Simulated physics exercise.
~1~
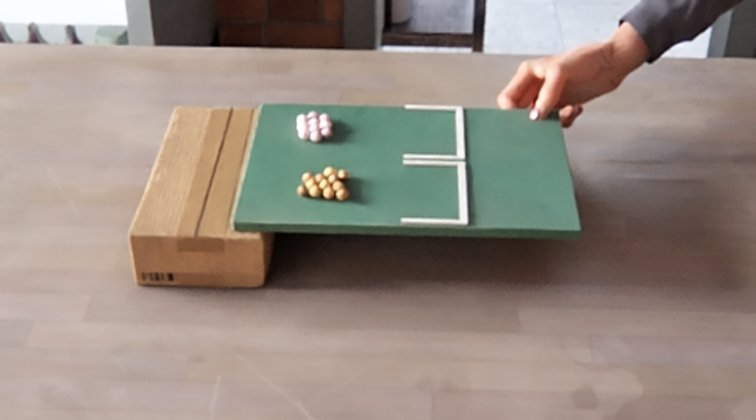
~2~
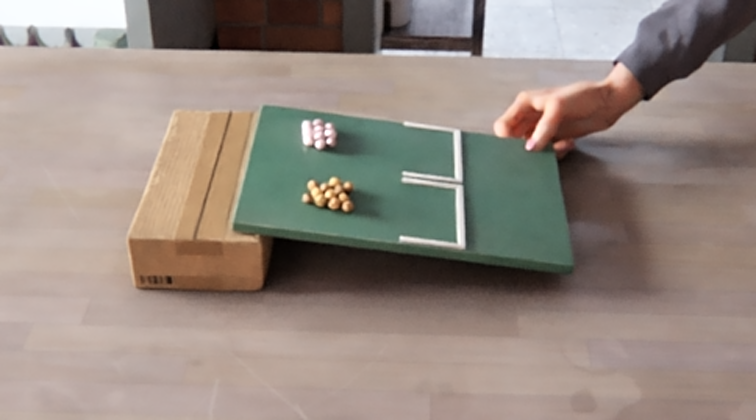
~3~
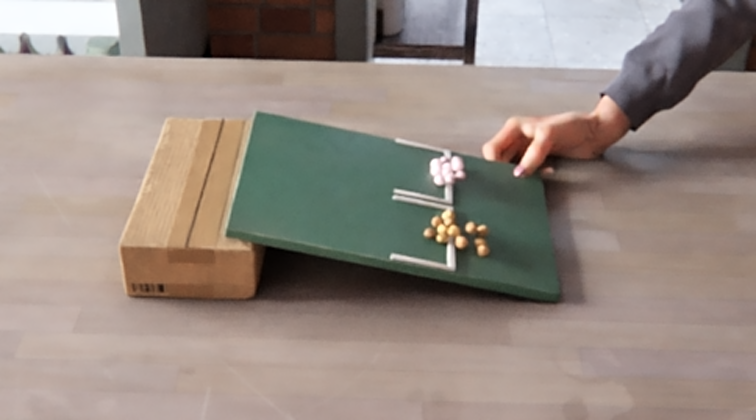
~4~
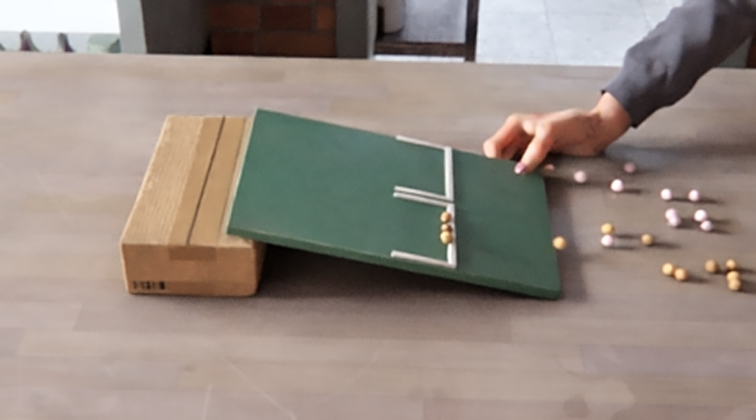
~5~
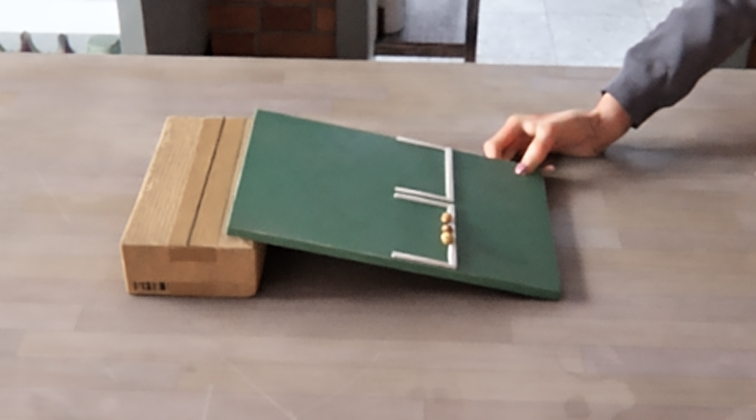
A hand lowers the green board, and beads roll past its bars, leaving three gold ones.
